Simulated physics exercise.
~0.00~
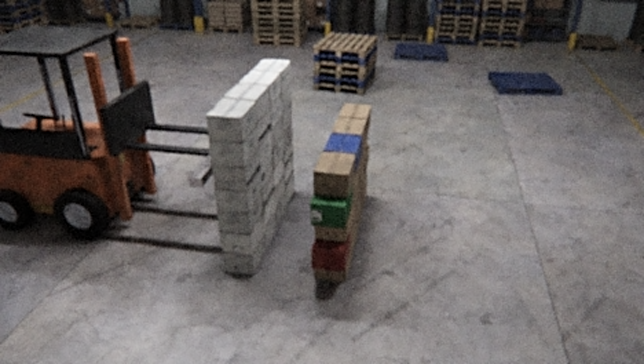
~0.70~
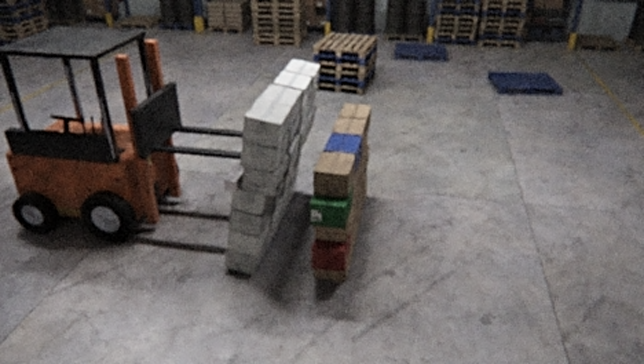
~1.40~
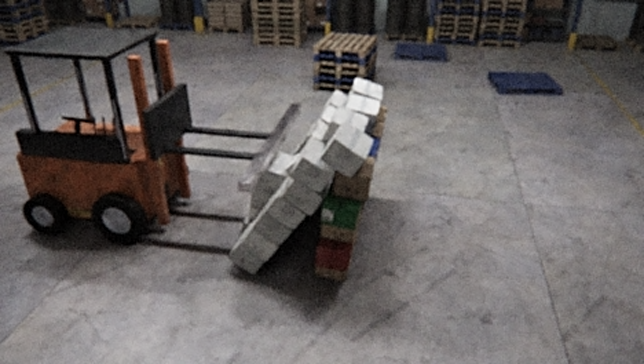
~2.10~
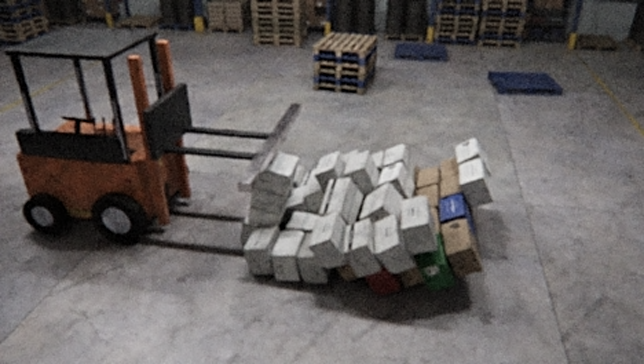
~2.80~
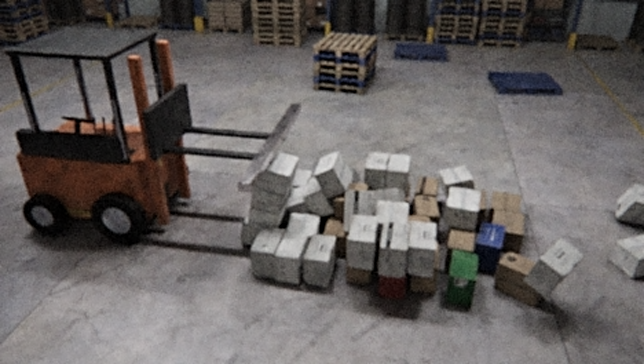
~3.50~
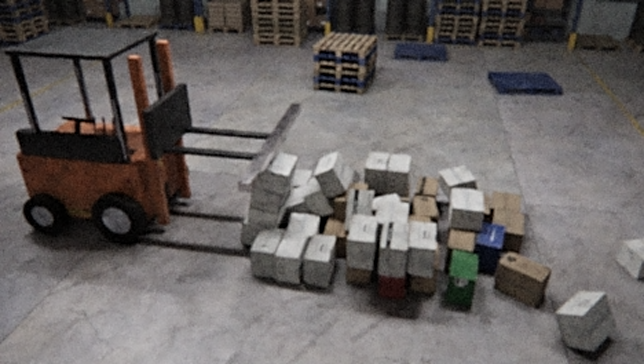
Warehouse floor, orange forklift pushing a pale carton wall rightward into a brown one, both collapsing into a scattered heap.
